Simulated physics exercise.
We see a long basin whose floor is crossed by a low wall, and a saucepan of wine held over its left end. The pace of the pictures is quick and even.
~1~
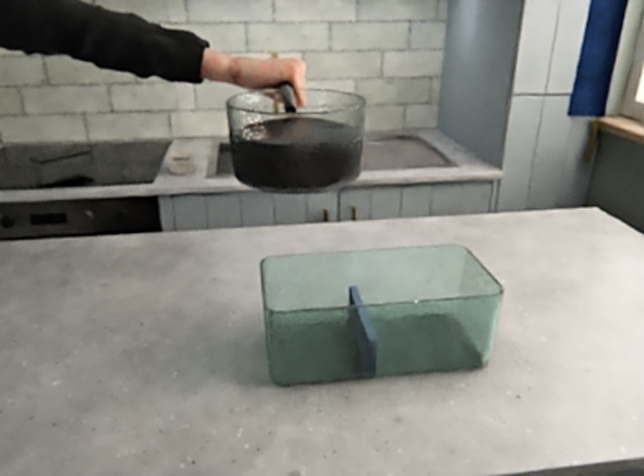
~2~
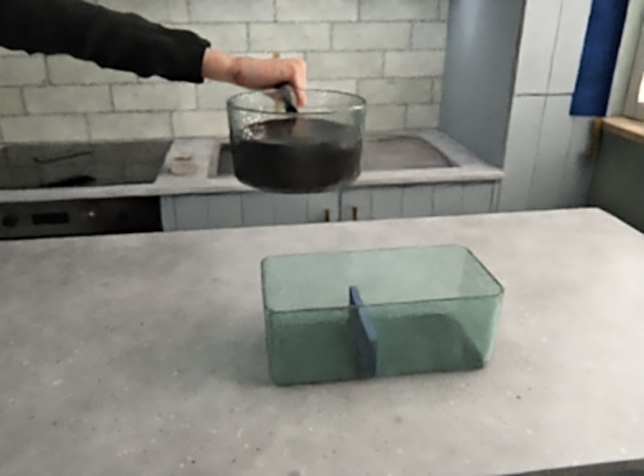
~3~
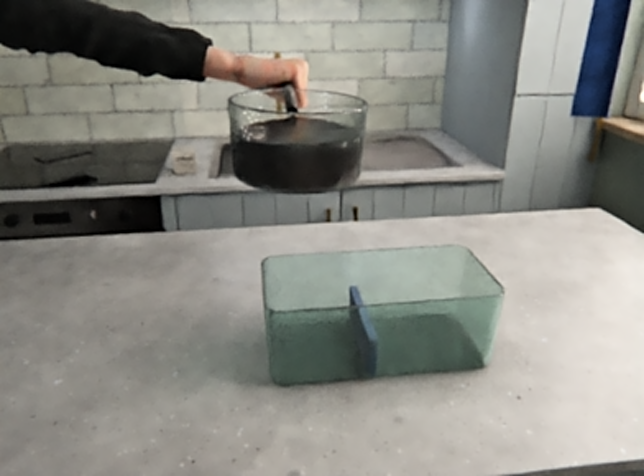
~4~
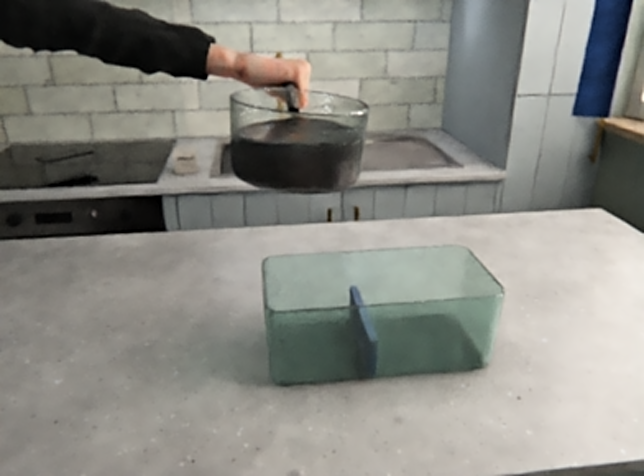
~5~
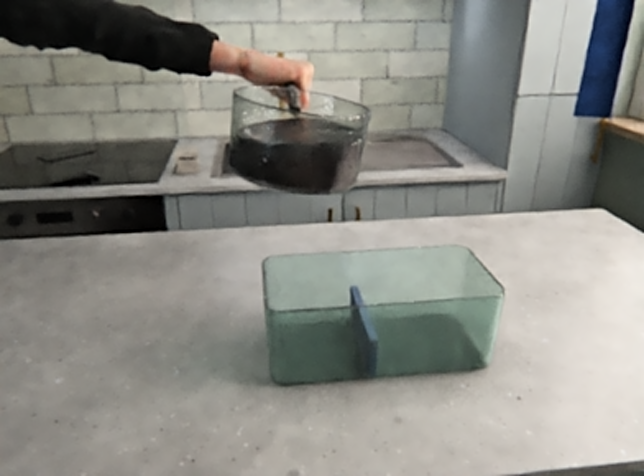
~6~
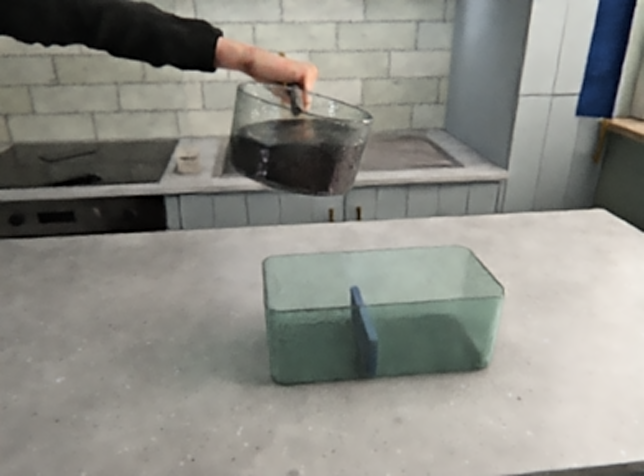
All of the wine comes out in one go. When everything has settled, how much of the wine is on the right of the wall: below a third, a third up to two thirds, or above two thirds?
The share right of the wall fails to stay within two thirds.
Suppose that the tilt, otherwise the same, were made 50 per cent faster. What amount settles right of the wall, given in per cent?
It comes to around 75 per cent.
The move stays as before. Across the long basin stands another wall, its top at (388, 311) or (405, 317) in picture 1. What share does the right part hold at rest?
Try 1: About 60 percent; try 2: About 35 percent.
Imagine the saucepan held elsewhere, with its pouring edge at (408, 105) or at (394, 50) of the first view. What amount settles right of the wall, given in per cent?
It comes to 95 % the first time and 90 % the second.
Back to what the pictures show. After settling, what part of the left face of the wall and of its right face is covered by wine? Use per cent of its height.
Left side roughly 10, right side roughly 60.
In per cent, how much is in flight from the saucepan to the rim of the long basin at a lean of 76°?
Close to 35 in a hundred.
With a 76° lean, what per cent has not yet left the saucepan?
It still holds close to 60 per cent at that lean.
A moment on, the saucepan is tipped on its side and 62 per cent is still to pour, 0 is left of the wall and 3 right of it.
Next, the saucepan is tipped right over and 10 per cent is still to pour, 2 is left of the wall and 70 right of it.
Then the saucepan is tipped right over and 0 per cent is still to pour, 11 is left of the wall and 86 right of it.
Later the saucepan is tipped right over and 0 per cent is still to pour, 11 is left of the wall and 87 right of it.
In the end 11 per cent lies left of the wall, 87 right of it and 2 outside.
